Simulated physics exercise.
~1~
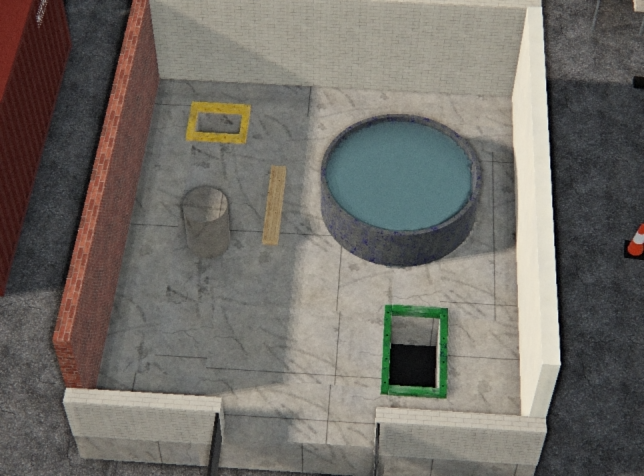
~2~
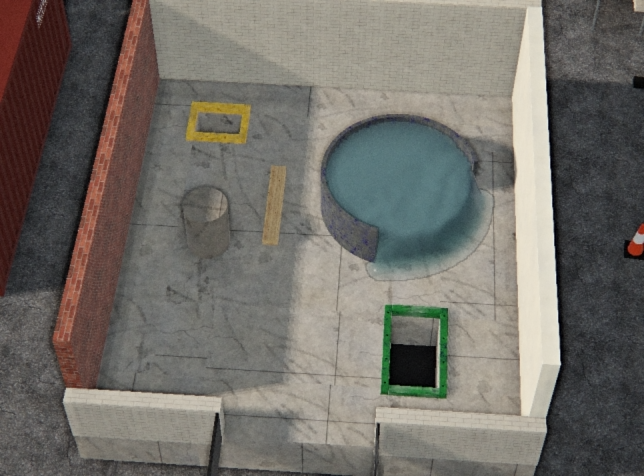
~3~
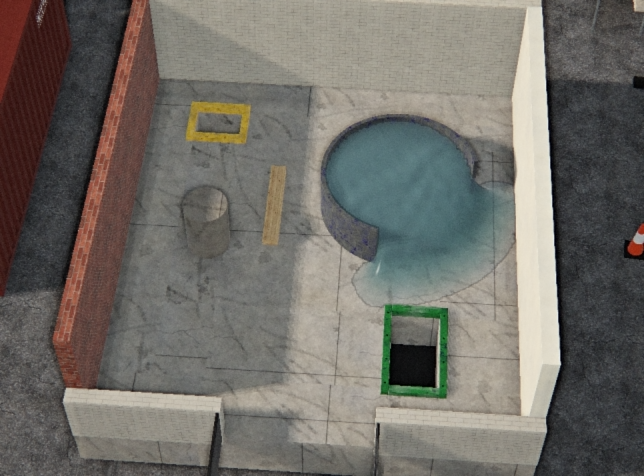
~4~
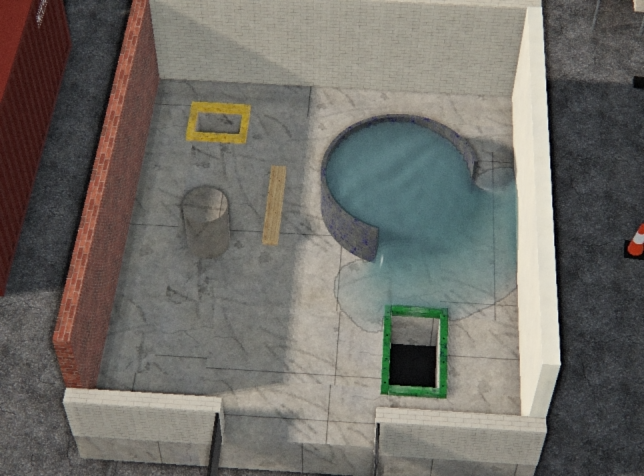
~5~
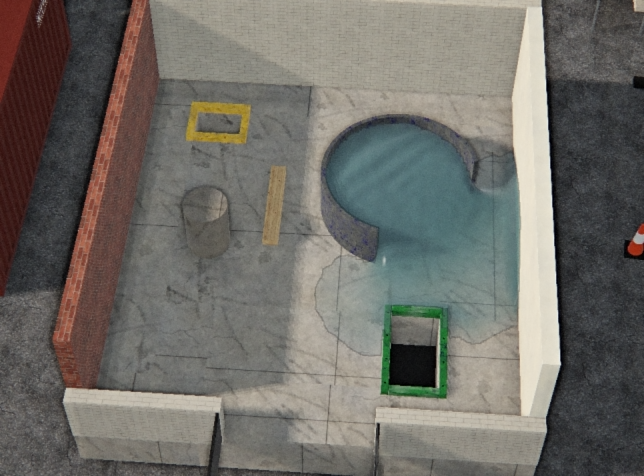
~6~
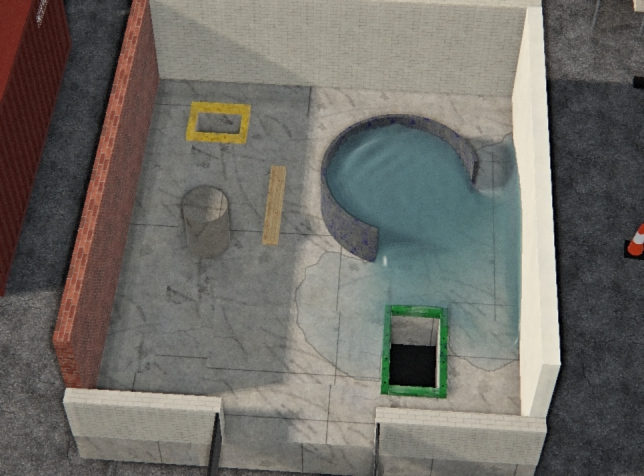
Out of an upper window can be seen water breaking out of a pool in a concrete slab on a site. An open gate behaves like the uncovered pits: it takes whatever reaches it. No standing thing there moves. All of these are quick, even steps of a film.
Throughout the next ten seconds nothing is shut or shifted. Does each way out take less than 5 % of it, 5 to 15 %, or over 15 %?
The gate ends up with 5 to 15 %; the yellow pit ends up with less than 5 %; the green pit ends up with over 15 %.
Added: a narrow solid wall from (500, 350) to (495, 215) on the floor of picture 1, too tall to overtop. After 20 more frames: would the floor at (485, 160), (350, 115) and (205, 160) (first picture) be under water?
As the points were listed, they come out taken by the flood, taken by the flood, and finally free from flooding.
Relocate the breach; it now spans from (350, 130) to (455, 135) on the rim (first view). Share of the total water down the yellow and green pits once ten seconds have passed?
Yellow about 8 %, green about 2 %.
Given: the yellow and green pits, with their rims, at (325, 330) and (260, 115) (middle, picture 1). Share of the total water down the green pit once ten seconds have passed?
Share, green pit, approx.: 0 in a hundred.
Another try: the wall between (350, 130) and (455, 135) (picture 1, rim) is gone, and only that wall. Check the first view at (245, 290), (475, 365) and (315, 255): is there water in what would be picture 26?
Point 1: Unwetted; point 2: Inundated; point 3: Unwetted.
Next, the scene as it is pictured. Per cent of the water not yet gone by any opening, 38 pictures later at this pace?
72 in a hundred.
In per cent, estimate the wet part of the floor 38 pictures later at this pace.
Roughly 90 percent, I'd say.
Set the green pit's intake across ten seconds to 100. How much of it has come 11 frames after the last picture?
Working it through, I arrive at 45 %.
A moment on, water covers 30 % of the floor; the gate 0 %, the yellow pit 0 %, the green pit 5 %.
Next, water covers 40 % of the floor; the gate 1 %, the yellow pit 0 %, the green pit 9 %.
Then, water covers 60 % of the floor; the gate 3 %, the yellow pit 0 %, the green pit 15 %.
Later, water covers 90 % of the floor; the gate 7 %, the yellow pit 0 %, the green pit 20 %.
In the end, water covers 95 % of the floor; the gate 9 %, the yellow pit 0 %, the green pit 21 %.
